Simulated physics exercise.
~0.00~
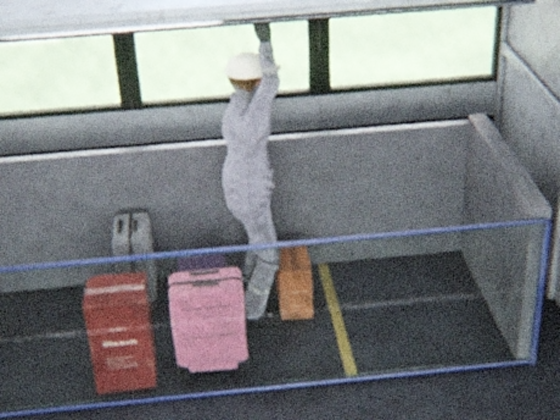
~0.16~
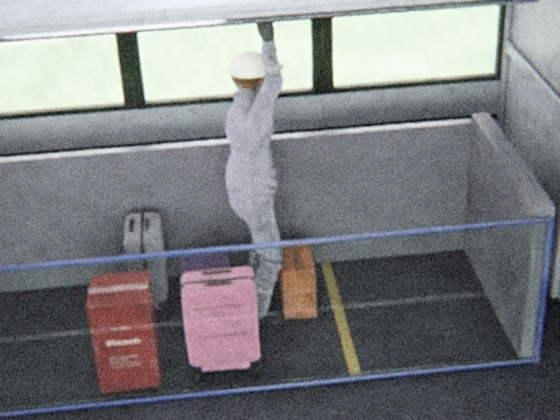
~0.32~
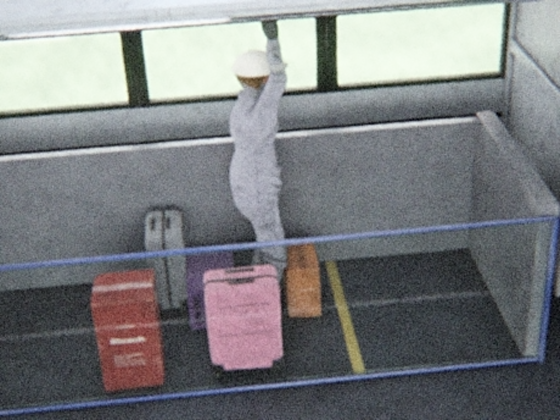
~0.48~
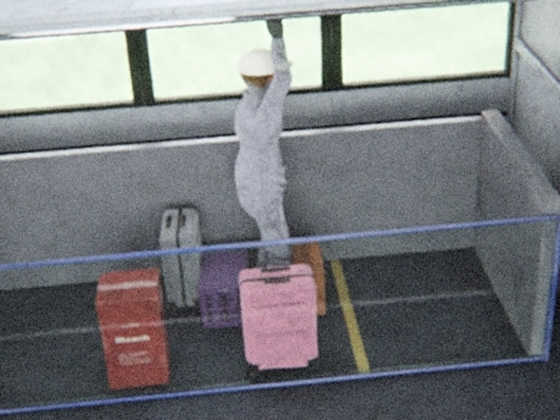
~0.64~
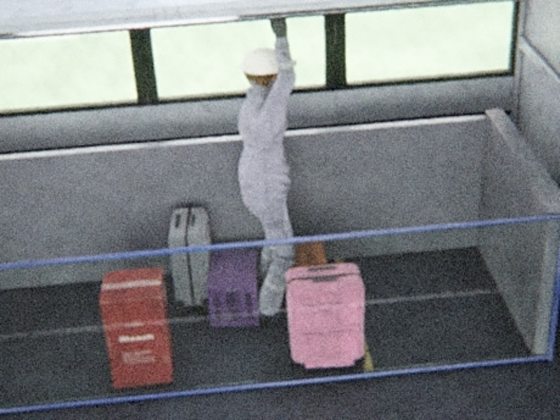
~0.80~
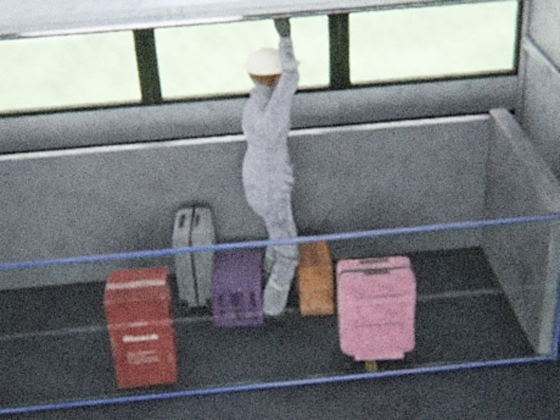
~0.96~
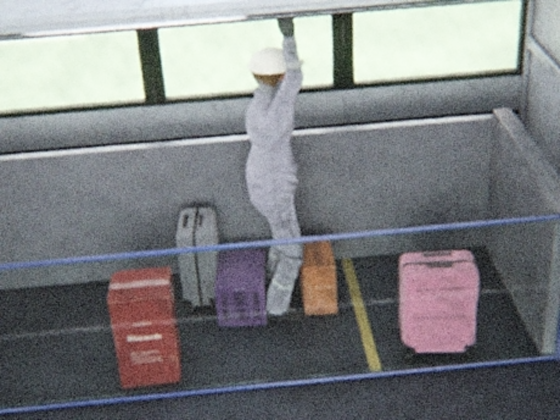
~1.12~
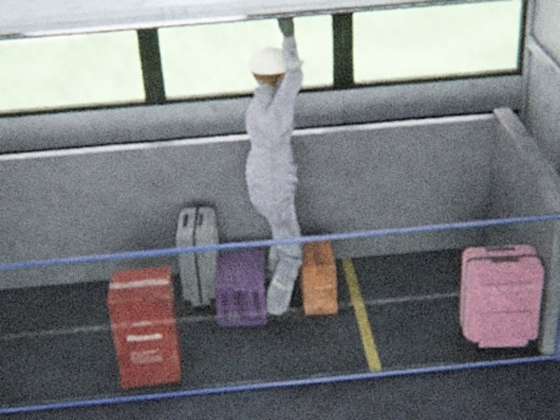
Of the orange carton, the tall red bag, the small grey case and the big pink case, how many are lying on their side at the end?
None of them are lying on their side. All four are still upright at the end.
